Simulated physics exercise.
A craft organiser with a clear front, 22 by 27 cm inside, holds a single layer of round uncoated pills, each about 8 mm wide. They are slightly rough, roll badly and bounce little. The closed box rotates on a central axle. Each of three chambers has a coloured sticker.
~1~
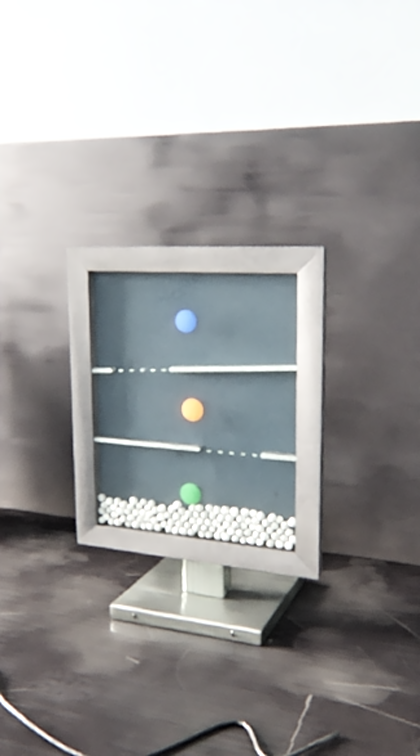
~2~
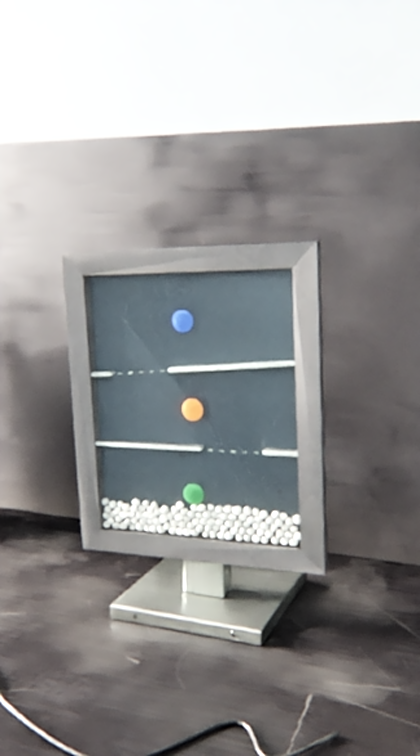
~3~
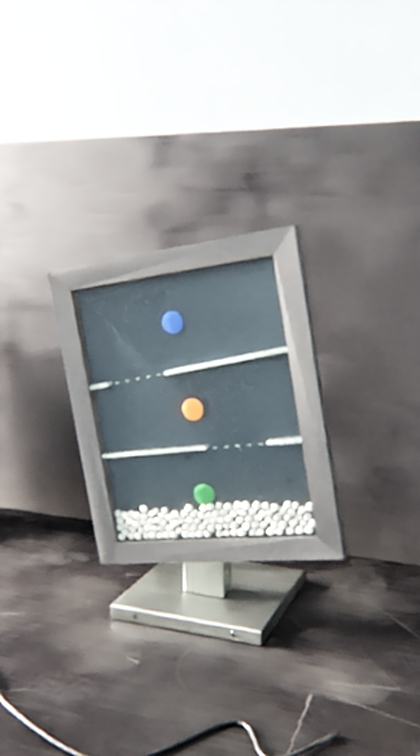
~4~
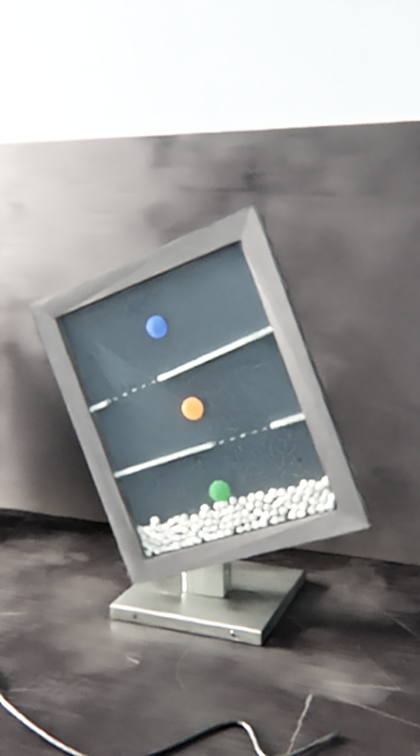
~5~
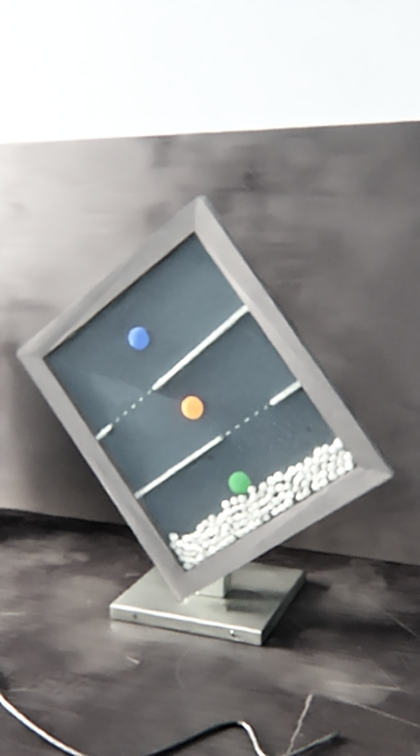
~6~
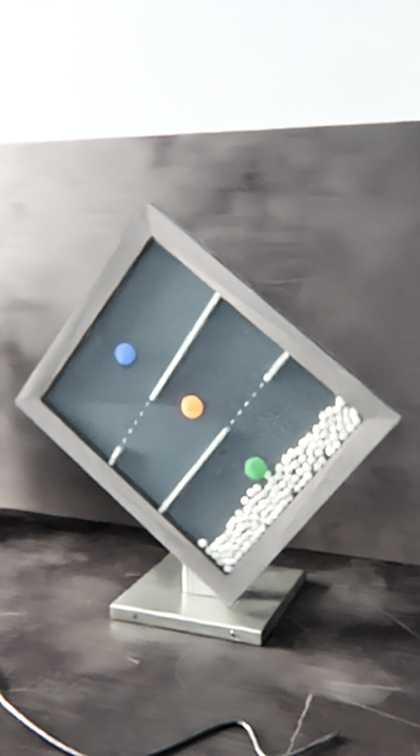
On a metal stand, a framed box of white pellets tilts steadily anticlockwise.
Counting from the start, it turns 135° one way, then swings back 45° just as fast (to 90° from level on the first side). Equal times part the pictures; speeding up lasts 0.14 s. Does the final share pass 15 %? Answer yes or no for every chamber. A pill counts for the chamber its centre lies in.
Orange chamber: No; blue chamber: No; green chamber: Yes.
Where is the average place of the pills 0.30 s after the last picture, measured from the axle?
About 9 cm right and 1 cm above.
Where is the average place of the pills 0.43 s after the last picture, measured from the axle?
About 9 cm right and 3 cm below.
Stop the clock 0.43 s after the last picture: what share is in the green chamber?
Some 85 per cent.
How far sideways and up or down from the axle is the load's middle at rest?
About 7 cm right and 8 cm below.
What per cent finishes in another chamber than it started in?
Some 10 per cent.
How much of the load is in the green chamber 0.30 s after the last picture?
About 90 per cent.
Then, 0.30 s later than the last picture, it stands 135° anticlockwise; the pills' middle is 9 cm right of and 1 cm above the centre; orange 10 %, green 90 %.
Then, 0.43 s later than the last picture, it stands 113° anticlockwise; the pills' middle is 9 cm right of and 3 cm below the centre; orange 15 %, green 85 %.
Then, 0.56 s later than the last picture, it stands 90° anticlockwise; the pills' middle is 7 cm right of and 7 cm below the centre; orange 10 %, green 90 %.
All still 1.4 s after it, it stands 90° anticlockwise; orange 10 %, blue 0 %, green 90 %.
